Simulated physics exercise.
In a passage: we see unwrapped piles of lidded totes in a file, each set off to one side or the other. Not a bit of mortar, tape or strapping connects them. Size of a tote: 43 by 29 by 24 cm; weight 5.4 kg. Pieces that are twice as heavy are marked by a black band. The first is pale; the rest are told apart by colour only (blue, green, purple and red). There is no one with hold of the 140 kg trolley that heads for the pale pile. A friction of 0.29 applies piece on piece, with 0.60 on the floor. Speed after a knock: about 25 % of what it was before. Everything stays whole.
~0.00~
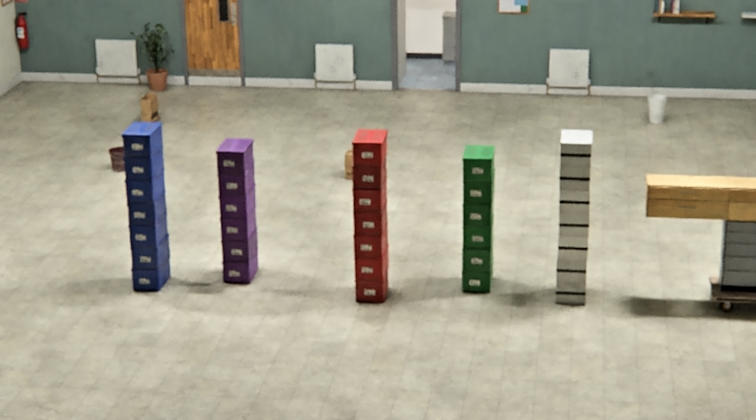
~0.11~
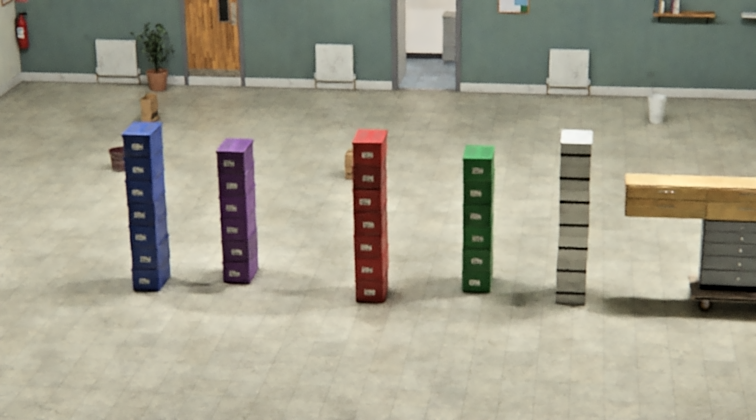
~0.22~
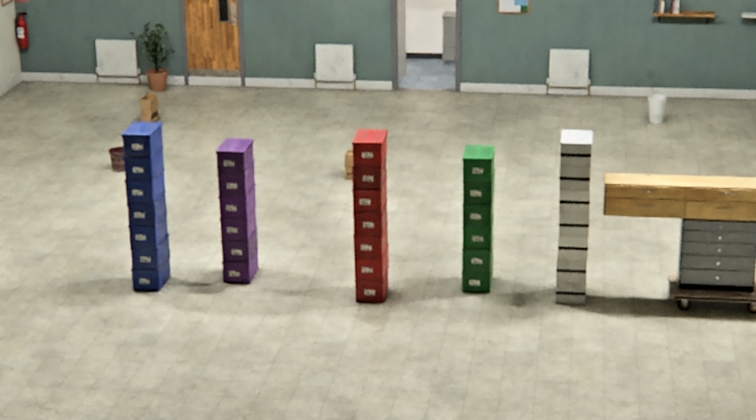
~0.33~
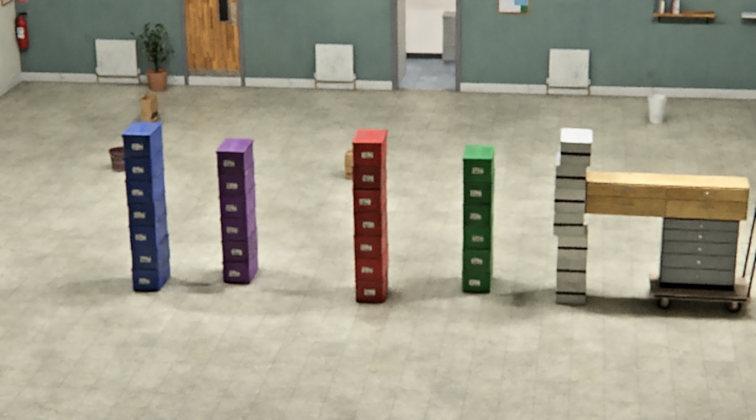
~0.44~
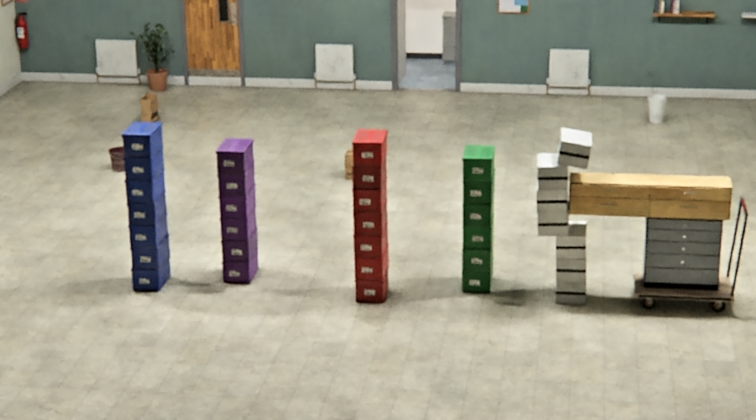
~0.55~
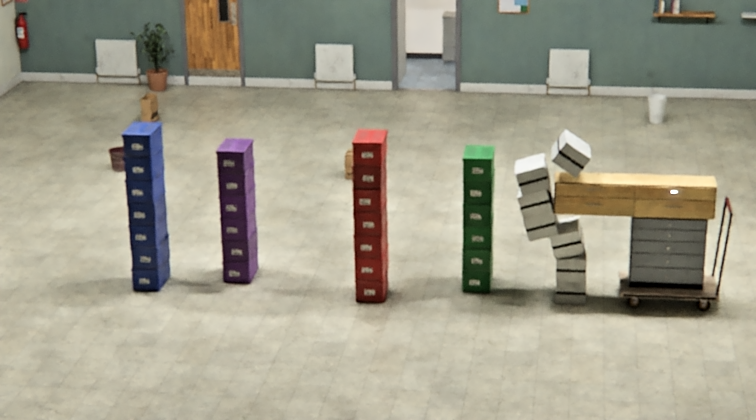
Trolley loaded with a long wooden block rolling left into a pale stack, shoving its upper boxes askew beside four coloured stacks.
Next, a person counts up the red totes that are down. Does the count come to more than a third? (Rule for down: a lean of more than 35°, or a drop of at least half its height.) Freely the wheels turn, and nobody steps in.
Those not down make up more than two thirds.
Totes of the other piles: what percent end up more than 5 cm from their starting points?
25 %.
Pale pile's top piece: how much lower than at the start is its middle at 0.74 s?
Some 10 centimetres.
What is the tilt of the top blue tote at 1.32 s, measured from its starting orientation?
About 0°.
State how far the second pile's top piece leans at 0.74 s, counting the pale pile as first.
Lean: Near 0 degrees.
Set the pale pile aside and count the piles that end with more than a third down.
Count: 1.
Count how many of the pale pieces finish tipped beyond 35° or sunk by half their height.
I count 5 pale pieces.
After 0.74 s, 5 of the pale pile down; none of the 7 red totes down (0 of 26 in all colours); top red tote unmoved.
After 0.96 s, 5 of the pale pile down; none of the 7 red totes down (0 of 26 in all colours); top red tote unmoved; top green tote 33° from how it stood, 9 cm lower.
After 1.32 s, 5 of the pale pile down; none of the 7 red totes down (4 of 26 in all colours); top red tote unmoved; top green tote 46° from how it stood, 57 cm lower.
After 1.76 s, 5 of the pale pile down; none of the 7 red totes down (4 of 26 in all colours); top red tote unmoved; top green tote 46° from how it stood, 1.04 m lower.
In the end (2.9 s), 5 of the pale pile down; none of the 7 red totes down (4 of 26 in all colours); top red tote unmoved; top green tote 42° from how it stood, 1.09 m lower. That is 0 per cent. From the last view, middles, top red tote near (370, 148), top green tote near (402, 269).
